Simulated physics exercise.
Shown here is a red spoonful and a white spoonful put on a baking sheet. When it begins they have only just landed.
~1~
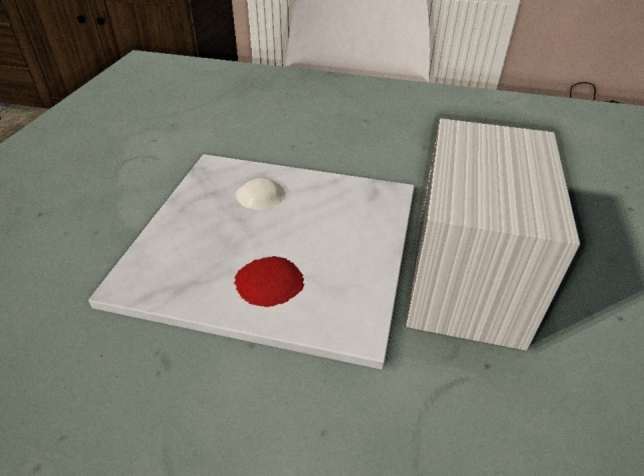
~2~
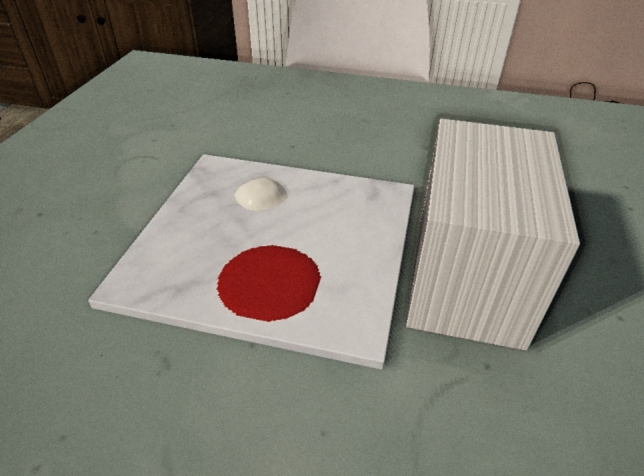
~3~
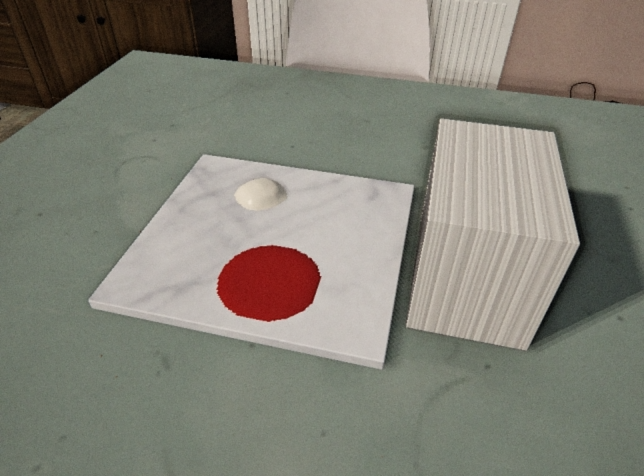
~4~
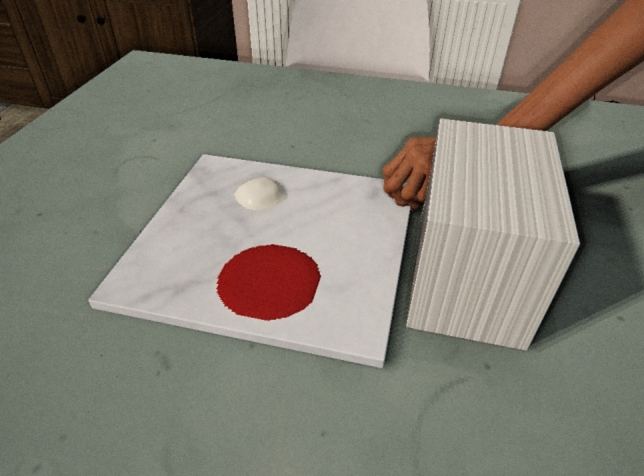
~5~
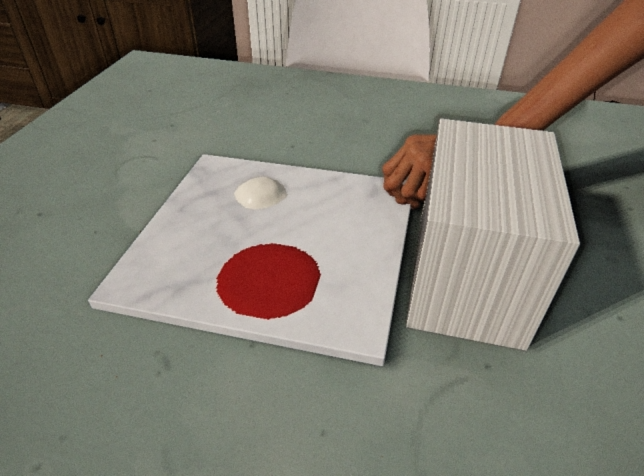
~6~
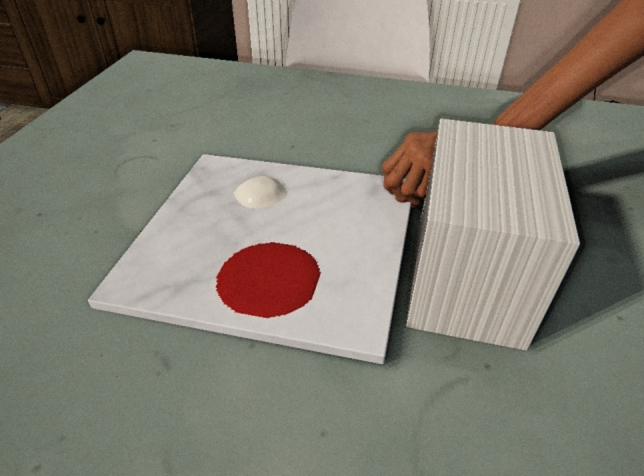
A red mound on a white marbled board flattened into a wide circle while the white one beside it stayed heaped, then a hand reached in behind the striped block and slightly raised the board's end.
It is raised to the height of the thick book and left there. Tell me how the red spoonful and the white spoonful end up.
Note - red spoonful: It leaves the surface; white spoonful: It does not leave.
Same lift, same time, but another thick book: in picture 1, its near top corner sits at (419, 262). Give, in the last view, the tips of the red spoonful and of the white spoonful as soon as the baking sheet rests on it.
(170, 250), then (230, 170).
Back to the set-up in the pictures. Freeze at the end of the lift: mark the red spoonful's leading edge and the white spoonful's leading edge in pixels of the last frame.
In the last picture, the first is near (137, 245) and the second near (220, 162).
Shortly, slope about 31°; the red spoonful has crept down a long way; the white spoonful has not moved.
Then, the red spoonful is dripping off the low end; the white spoonful has not moved.
At the finish, slope about 31°; the red spoonful is dripping off the low end; the white spoonful has not moved.
